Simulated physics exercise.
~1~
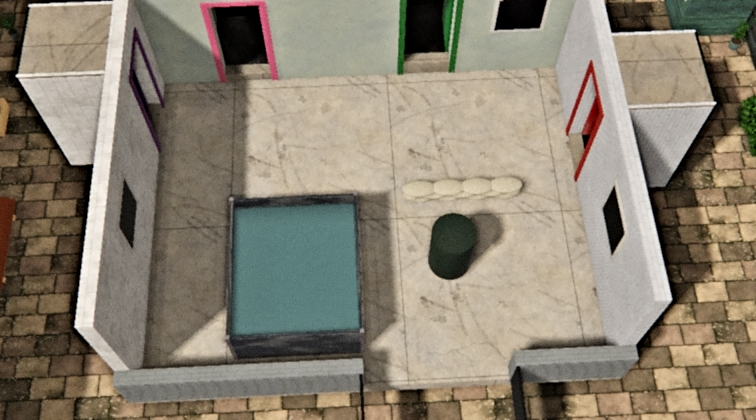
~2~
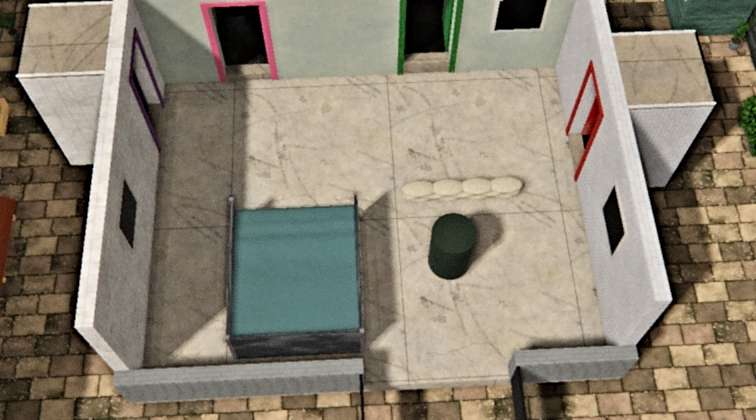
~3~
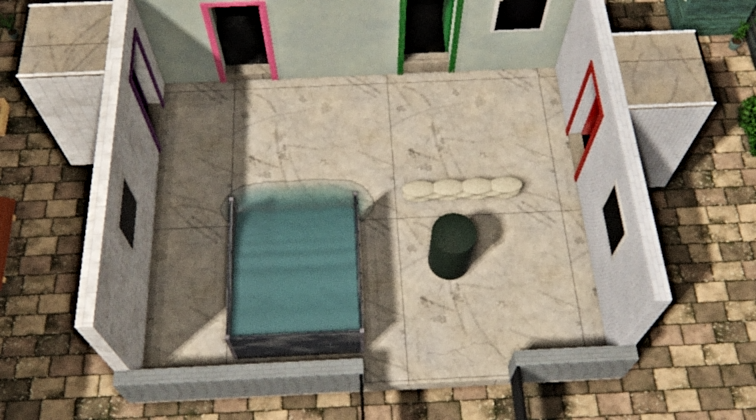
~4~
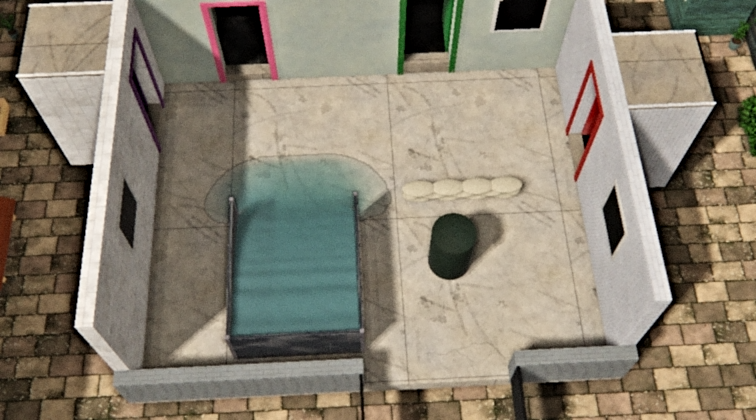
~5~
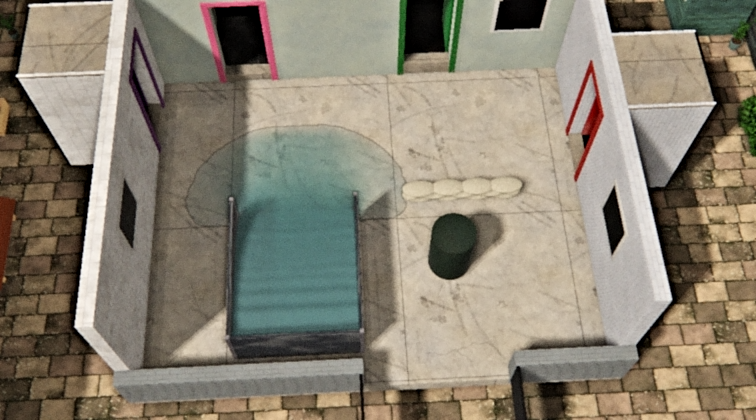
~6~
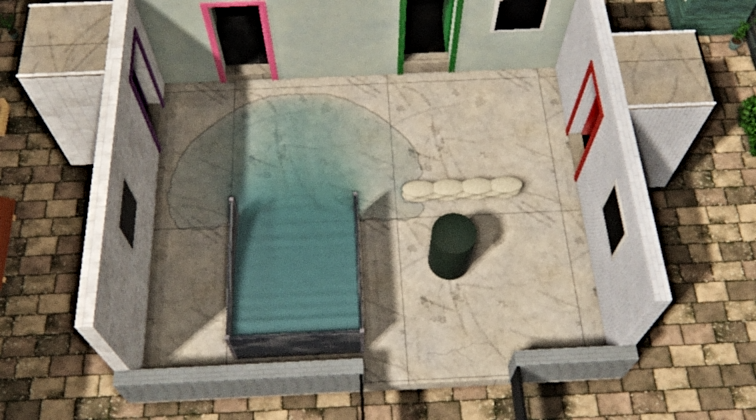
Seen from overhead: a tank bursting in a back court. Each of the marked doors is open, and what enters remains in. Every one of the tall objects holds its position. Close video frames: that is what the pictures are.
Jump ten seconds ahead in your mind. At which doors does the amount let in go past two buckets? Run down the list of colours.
The pink door is going to let through more than allowed. The green door is going to let through no more than allowed. The purple door is going to let through more than allowed. The red door is going to let through more than allowed.
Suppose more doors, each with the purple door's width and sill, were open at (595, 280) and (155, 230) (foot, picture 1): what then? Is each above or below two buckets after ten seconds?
Note, in sequence - door one ends up lower; door two ends up lower.
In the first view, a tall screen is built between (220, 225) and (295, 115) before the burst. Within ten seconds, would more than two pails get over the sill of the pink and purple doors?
Pink door falls short, purple door falls short.
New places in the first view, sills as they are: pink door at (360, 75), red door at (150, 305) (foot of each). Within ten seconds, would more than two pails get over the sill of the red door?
Then: The red door floods.
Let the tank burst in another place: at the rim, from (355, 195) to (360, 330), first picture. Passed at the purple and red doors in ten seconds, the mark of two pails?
In brief, the purple door stops short; the red door goes past the mark.
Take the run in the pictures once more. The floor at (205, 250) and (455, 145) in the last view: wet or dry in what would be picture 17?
So I'd put them as unwetted and swamped.
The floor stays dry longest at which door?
I'd go with the red one.
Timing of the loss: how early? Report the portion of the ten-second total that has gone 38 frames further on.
I'd put it at 60 per cent.
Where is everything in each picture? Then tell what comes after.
In the first frame, the open tank at (295, 265) is whole and still.
In the second frame, the front is at a hidden place, out from the gap on the open tank's far side.
In the third frame, water pours out on the open tank's far side and has run to (229, 203).
In the fourth frame, water pours out on the open tank's far side and has run to (216, 189).
In the fifth frame, water pours out on the open tank's far side and has run to (221, 153).
In the sixth frame, water pours out on the open tank's far side and has run to (284, 97).
A moment on, water covers 40 % of the floor; the pink door over two buckets in, the green door wet at the sill, nothing in, the purple door wet at the sill, nothing in, the red door not reached.
Next, water covers 45 % of the floor; the pink door far over two buckets in, the green door wet at the sill, nothing in, the purple door under two buckets in, the red door not reached.
Then, water covers 55 % of the floor; the pink door far over two buckets in, the green door wet at the sill, nothing in, the purple door over two buckets in, the red door under two buckets in.
Later, water covers 85 % of the floor; the pink door far over two buckets in, the green door wet at the sill, nothing in, the purple door far over two buckets in, the red door over two buckets in.
In the end, water covers 95 % of the floor; the pink door far over two buckets in, the green door wet at the sill, nothing in, the purple door far over two buckets in, the red door far over two buckets in.
